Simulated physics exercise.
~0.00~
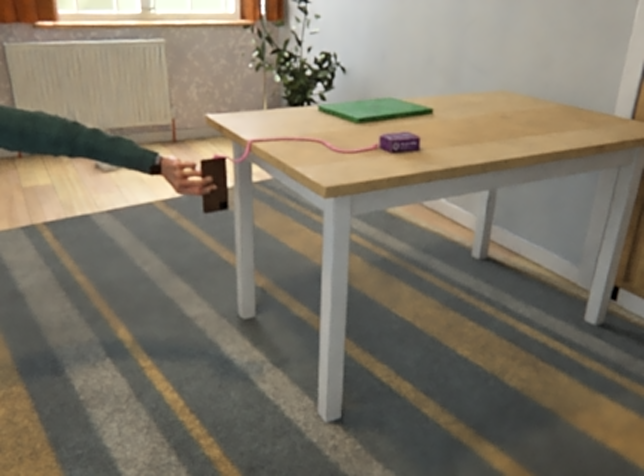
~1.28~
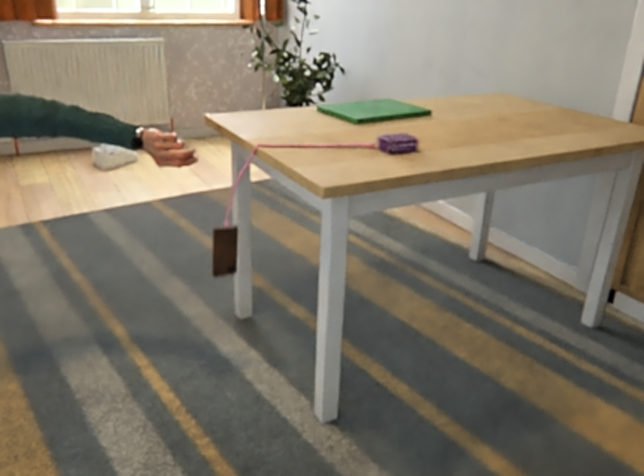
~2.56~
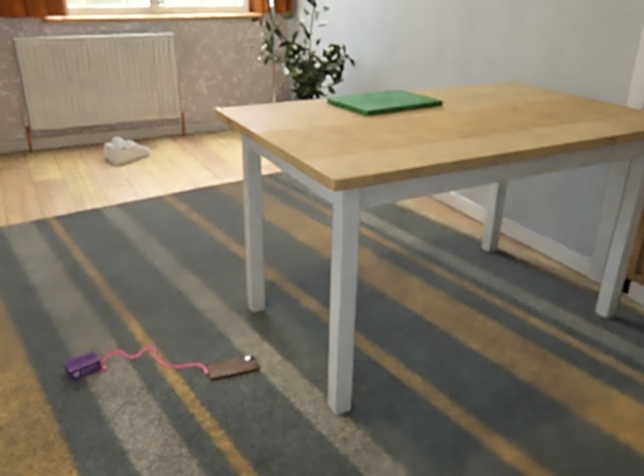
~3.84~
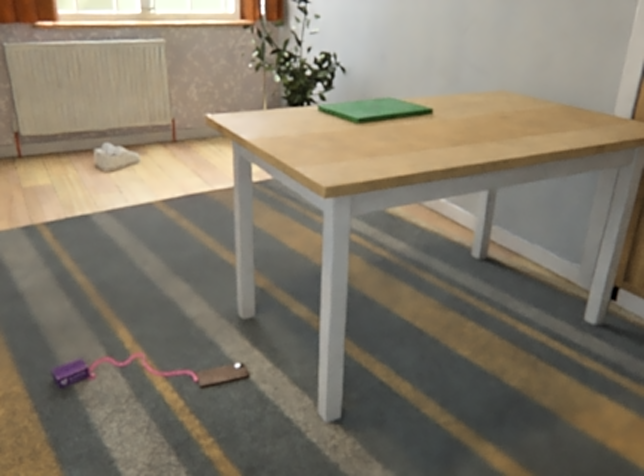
A hand let go of a brown phone held off the end of a wooden table, and it dropped on its pink ribbon, pulling the purple box off the tabletop. Both ended up on the striped carpet, while the green laptop stayed put.
